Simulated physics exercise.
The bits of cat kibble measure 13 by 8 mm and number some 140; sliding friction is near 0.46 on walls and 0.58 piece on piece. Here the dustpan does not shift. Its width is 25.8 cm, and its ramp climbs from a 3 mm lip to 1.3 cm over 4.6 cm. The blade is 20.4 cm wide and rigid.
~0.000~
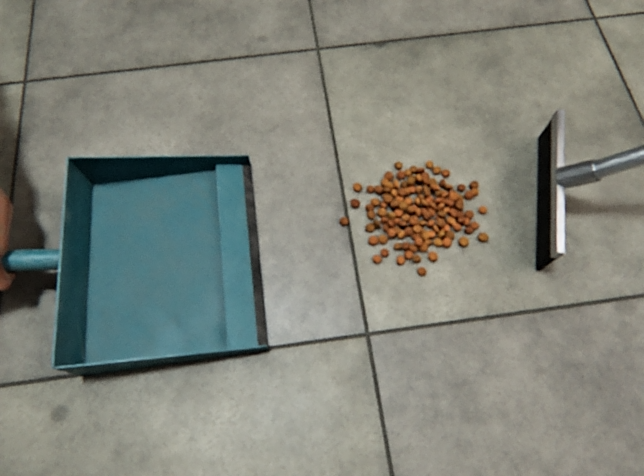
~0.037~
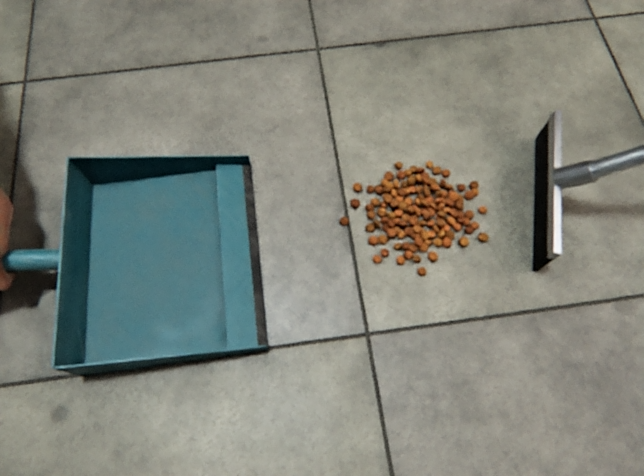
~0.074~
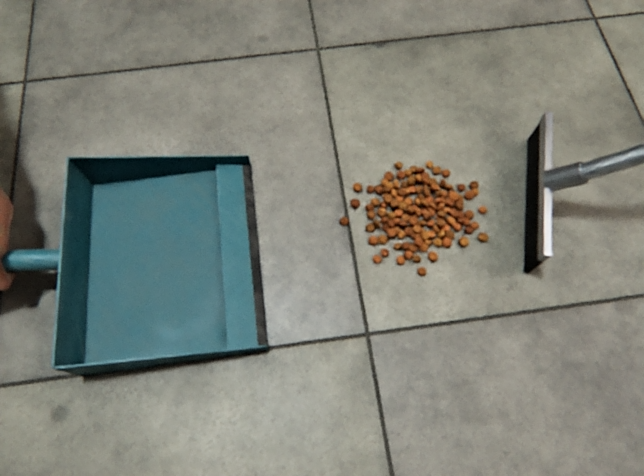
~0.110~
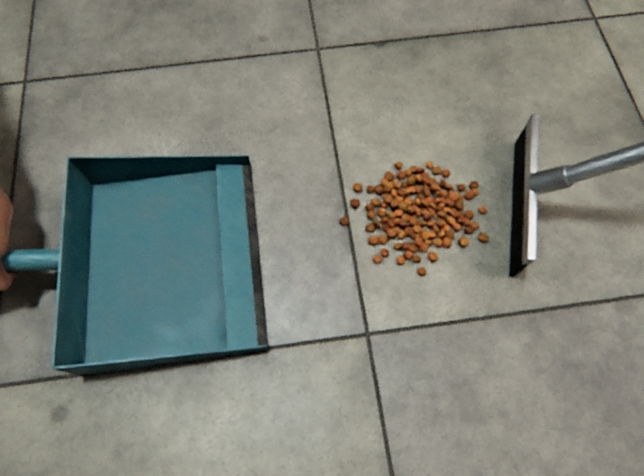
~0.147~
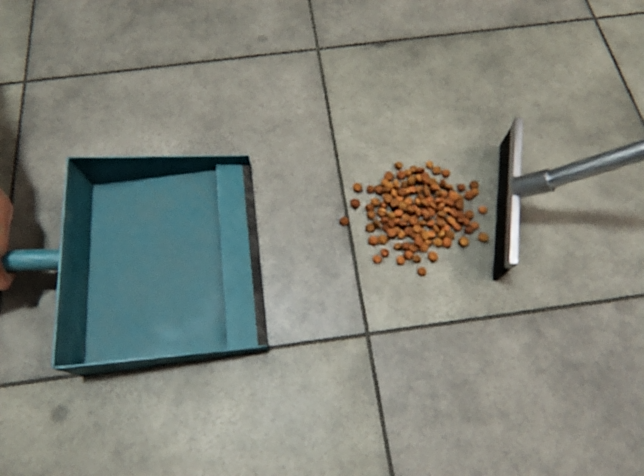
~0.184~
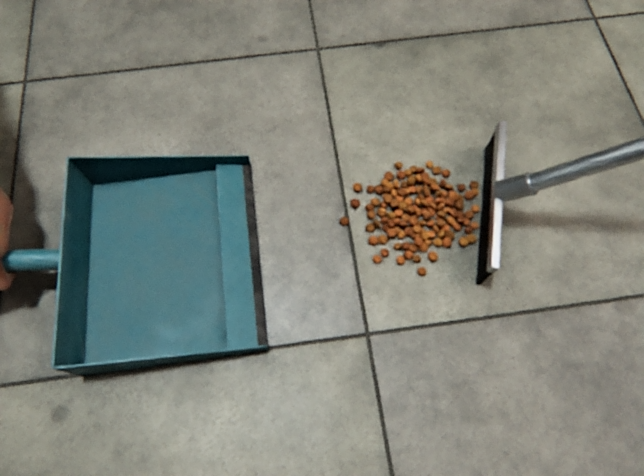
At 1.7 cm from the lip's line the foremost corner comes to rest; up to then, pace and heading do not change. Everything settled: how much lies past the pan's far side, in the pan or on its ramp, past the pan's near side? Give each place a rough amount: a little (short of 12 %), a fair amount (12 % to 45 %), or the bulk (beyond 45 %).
Far side: A little; pan: A little; near side: A little.
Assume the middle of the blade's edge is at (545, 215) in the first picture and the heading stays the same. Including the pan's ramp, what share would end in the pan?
It would come to about 0 in a hundred.
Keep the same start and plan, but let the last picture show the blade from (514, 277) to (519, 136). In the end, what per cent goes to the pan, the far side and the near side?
Pan 0 % / far 0 % / near 0 %.
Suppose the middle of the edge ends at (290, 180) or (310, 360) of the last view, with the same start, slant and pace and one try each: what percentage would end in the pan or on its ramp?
Close to 20 and 0 in a hundred, in that order.
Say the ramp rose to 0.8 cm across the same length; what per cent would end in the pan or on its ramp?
Something like 5 per cent, ramp included.
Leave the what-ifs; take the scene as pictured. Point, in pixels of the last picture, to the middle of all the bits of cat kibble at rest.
Estimated resting centre: Around (281, 220).
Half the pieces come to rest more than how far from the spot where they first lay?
It comes to some 18 cm.
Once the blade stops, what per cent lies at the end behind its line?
Around 10 per cent.
After 0.40 s, middle of the blade 17 cm from the lip; 0 % over the lip, far side 0 %, near side 0 %.
Then, at 0.54 s, middle of the blade 9 cm from the lip; 0 % over the lip, far side 0 %, near side 0 %.
After 0.81 s, middle of the blade 5 cm from the lip; 0 % over the lip, far side 5 %, near side 0 %.
In the end, at 1.1 s, far side 5 %, pan 0 %, near side 0 %, in front of the lip or behind the blade 95 %.
